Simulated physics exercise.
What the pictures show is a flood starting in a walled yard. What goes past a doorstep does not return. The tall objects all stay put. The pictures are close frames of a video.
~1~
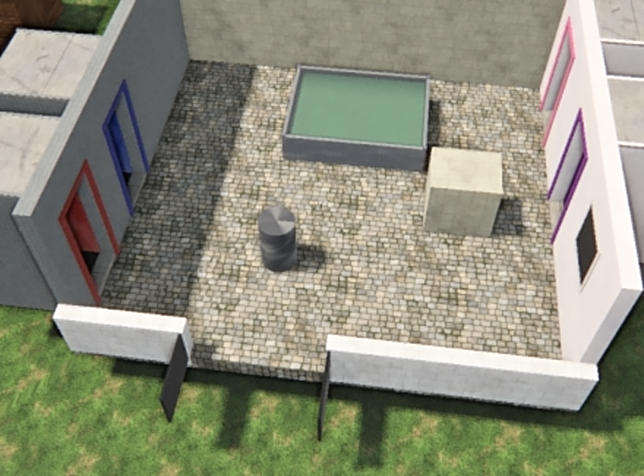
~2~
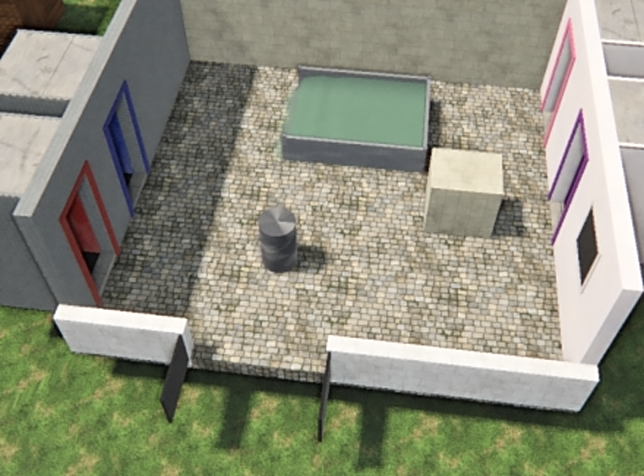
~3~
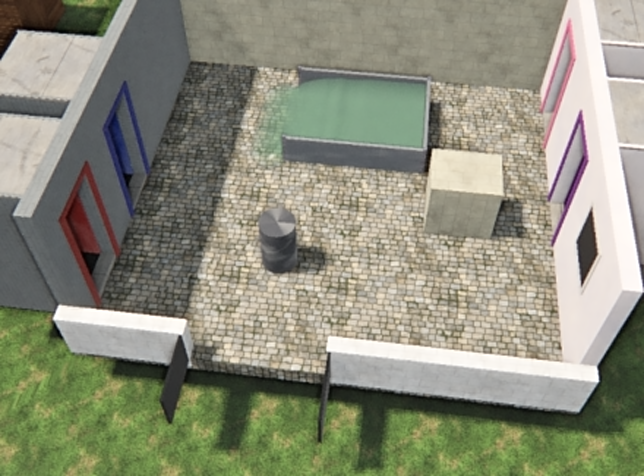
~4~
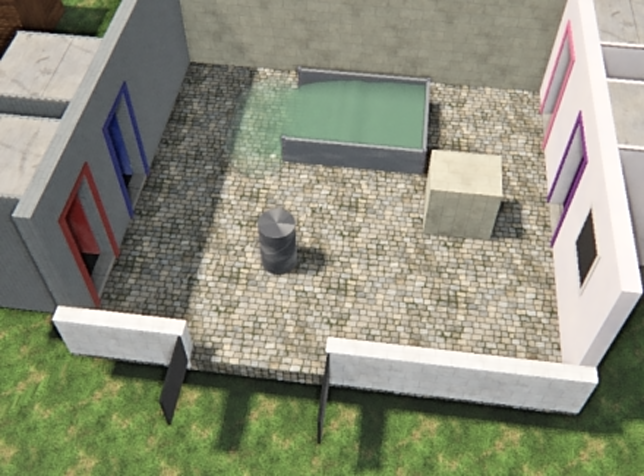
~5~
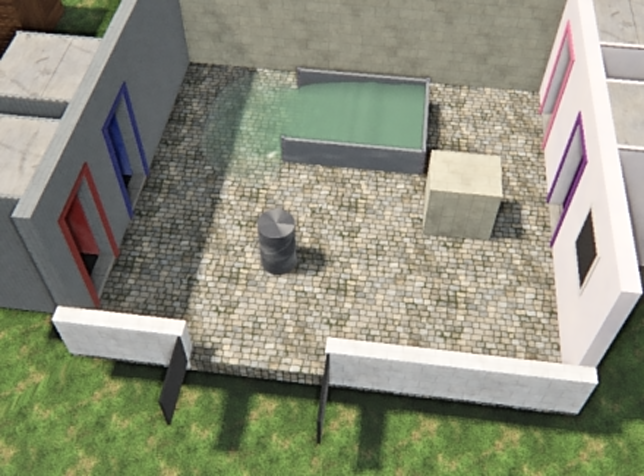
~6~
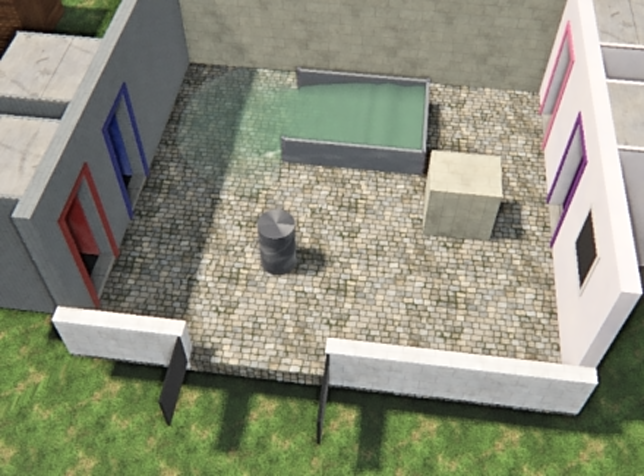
The video shows a walled yard with a tank of green water, a grey cylinder and a pale block; the tank's left side opens and water pours out, spreading leftward across the paving into the shaded strip.
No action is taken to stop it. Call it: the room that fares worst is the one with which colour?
It is the blue one.
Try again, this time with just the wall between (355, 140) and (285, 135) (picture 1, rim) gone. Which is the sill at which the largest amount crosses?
The largest share comes in at the door marked red.
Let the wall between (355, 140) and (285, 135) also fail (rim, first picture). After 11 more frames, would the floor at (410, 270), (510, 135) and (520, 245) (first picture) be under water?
The first spot is soaked through, the second is left untouched and the third is left untouched.
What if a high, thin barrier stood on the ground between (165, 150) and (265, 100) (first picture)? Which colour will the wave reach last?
My answer is the purple-painted one.
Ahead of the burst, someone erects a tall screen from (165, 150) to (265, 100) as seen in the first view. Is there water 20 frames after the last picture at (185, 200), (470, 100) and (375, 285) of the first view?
The first spot is soaked, the second unreached, the third unreached.
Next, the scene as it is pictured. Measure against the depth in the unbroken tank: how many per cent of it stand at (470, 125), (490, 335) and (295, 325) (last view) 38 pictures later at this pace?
The depth comes out near 2, 0 and 10 per cent.
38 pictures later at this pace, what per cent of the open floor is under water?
My estimate is near 60 per cent.
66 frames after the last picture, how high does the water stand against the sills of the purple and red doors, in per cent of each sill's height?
The first is near 70 per cent, the second near 70 per cent.
A moment on, water covers 20 % of the floor; pink door not reached, blue door not reached, purple door not reached, red door not reached.
Next, water covers 25 % of the floor; pink door not reached, blue door a trickle in, purple door not reached, red door not reached.
Then, water covers 35 % of the floor; pink door not reached, blue door some in, purple door not reached, red door wet at the sill, nothing in.
Later, water covers 60 % of the floor; pink door wet at the sill, nothing in, blue door some in, purple door not reached, red door wet at the sill, nothing in.
In the end, water covers 85 % of the floor; pink door a trickle in, blue door some in, purple door wet at the sill, nothing in, red door a trickle in; the blue door has let in the most.
